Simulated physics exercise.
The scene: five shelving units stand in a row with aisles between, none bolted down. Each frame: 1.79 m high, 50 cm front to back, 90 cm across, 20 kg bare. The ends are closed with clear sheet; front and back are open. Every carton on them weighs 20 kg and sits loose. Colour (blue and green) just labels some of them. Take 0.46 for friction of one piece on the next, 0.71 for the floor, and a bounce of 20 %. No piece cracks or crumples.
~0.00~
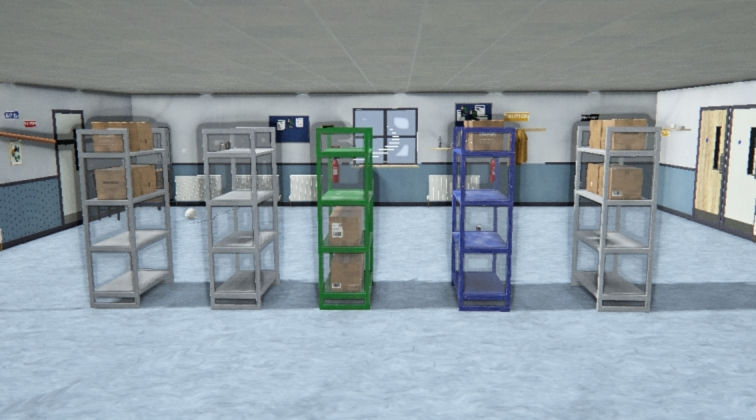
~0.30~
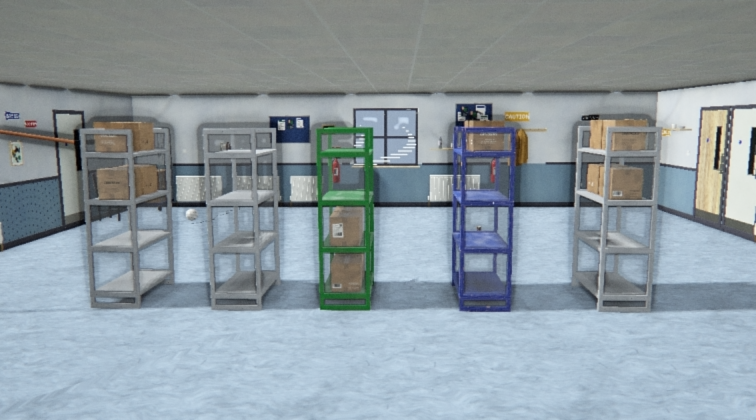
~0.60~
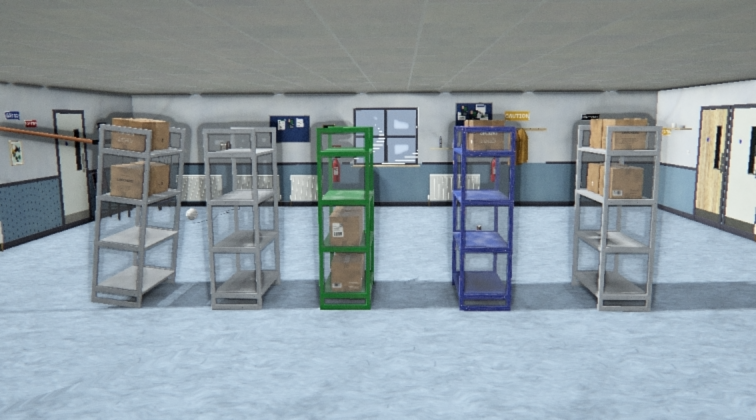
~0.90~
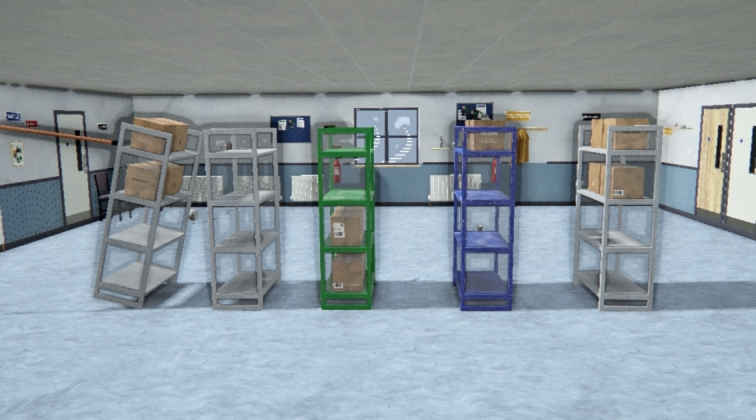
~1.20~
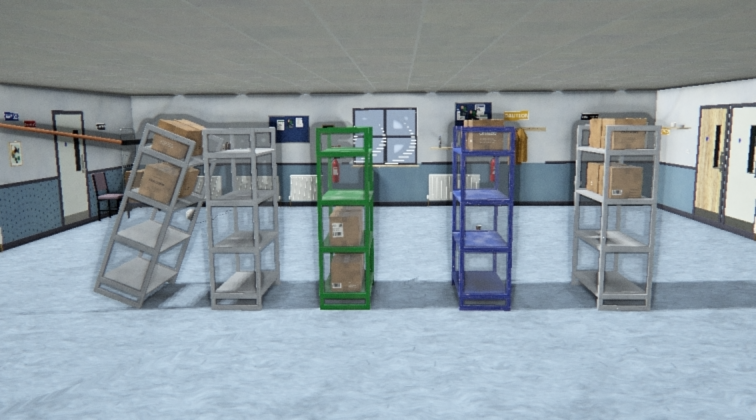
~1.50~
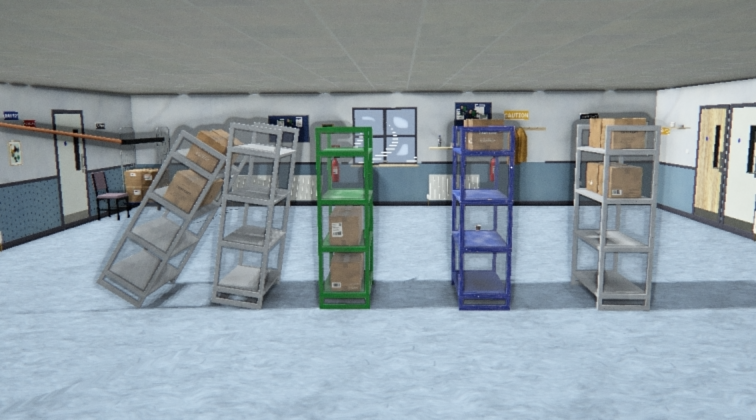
In this clip, a pole at the left pushes the leftmost of five shelving units, which tilts rightward with its boxes until it leans against the second gray unit, which tilts slightly; the green and blue units stay upright.
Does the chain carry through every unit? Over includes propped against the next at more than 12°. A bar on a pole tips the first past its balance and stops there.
Outcome: Only some go over.
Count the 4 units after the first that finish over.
It comes to 2.
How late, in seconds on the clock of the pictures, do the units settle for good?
At about 4.0 s.
Around 1.96 s, 4 cartons spilt or dropped; 2 of the 4 other units over; green unit tipped 13°.
Around 2.66 s, 6 cartons spilt or dropped; 2 of the 4 other units over; green unit tipped 29°.
Finally (4.2 s), 8 cartons spilt or dropped; 2 of the 4 other units over; green unit tipped 30°; blue unit displaced 36 mm. Two left standing. Seen by the last camera, middles, green unit near (394, 213), blue unit near (483, 213).
